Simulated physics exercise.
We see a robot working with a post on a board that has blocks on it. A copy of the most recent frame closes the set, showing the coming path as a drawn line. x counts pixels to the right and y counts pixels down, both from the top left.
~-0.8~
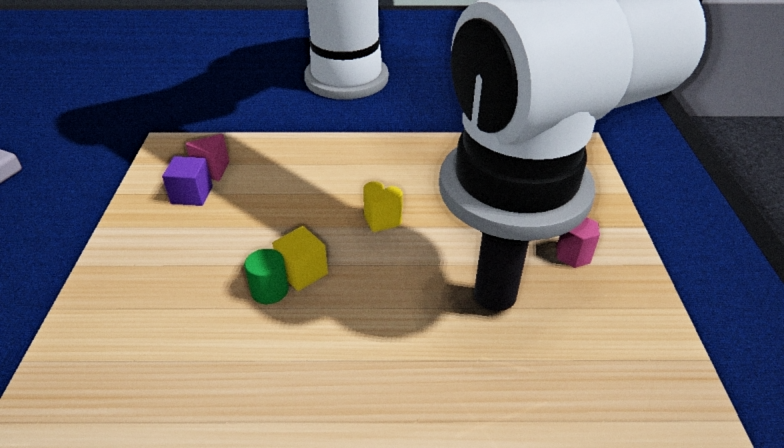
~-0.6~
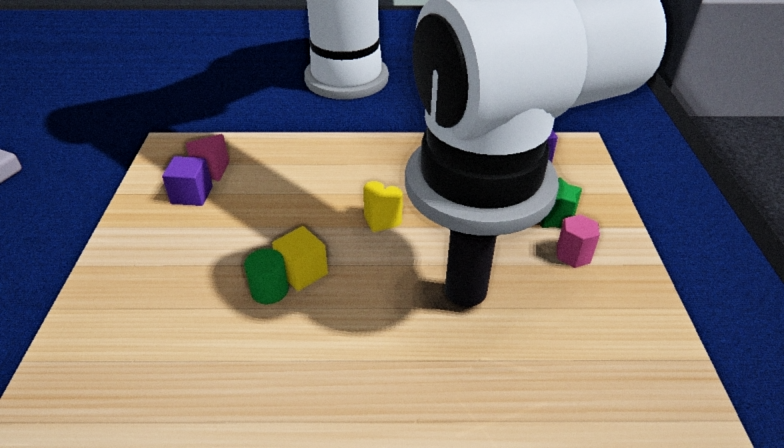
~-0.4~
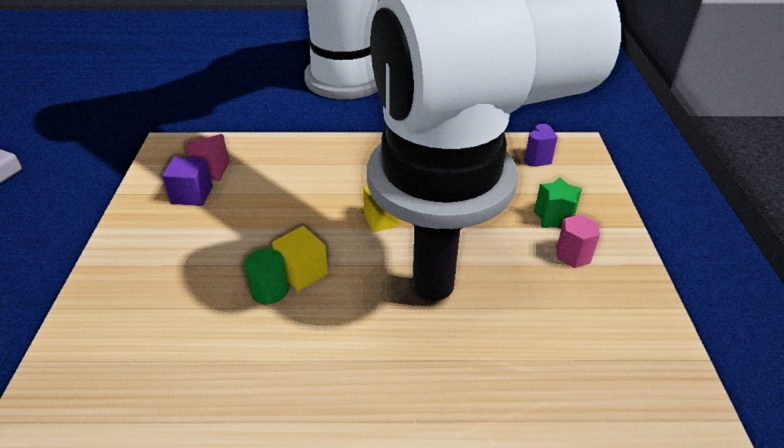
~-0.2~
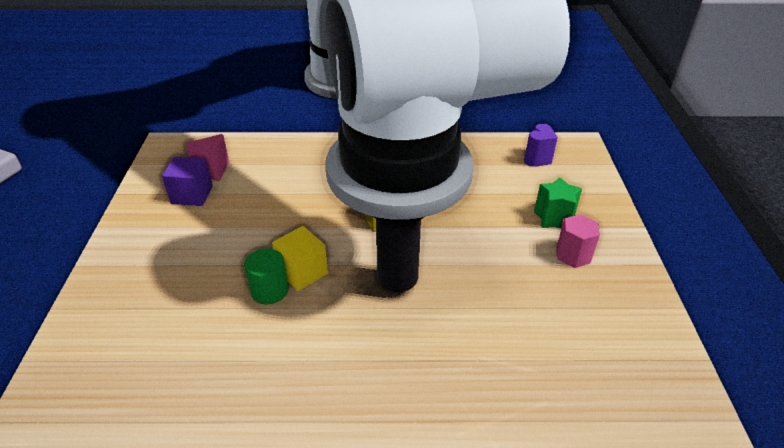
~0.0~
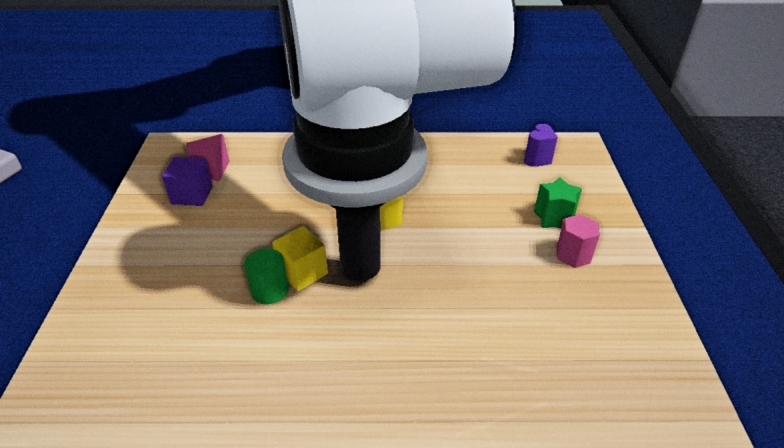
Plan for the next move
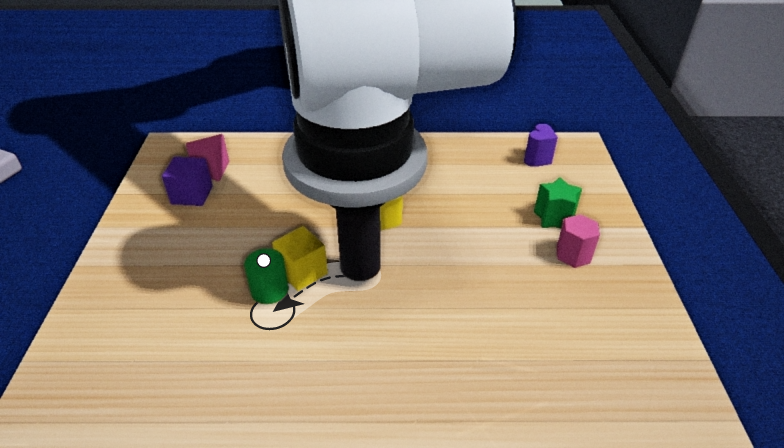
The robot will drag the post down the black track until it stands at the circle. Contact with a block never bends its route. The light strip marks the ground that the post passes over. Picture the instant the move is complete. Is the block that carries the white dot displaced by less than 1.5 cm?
The answer is no.
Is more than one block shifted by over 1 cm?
Yes, that is what happens.
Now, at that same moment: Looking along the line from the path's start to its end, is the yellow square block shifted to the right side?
Yes, that is how it ends up.
Drawn move, from (361, 275) through (328, 278) and (300, 293) to (273, 312); the dot is on the green circular block.
Halfway along, post at (311, 276); green circular block at (233, 267); yellow square block at (268, 241), turned 30° clockwise.
At the end, post at (271, 303); green circular block at (231, 267); yellow square block at (262, 243), turned 60° clockwise; yellow heart-shaped block still.
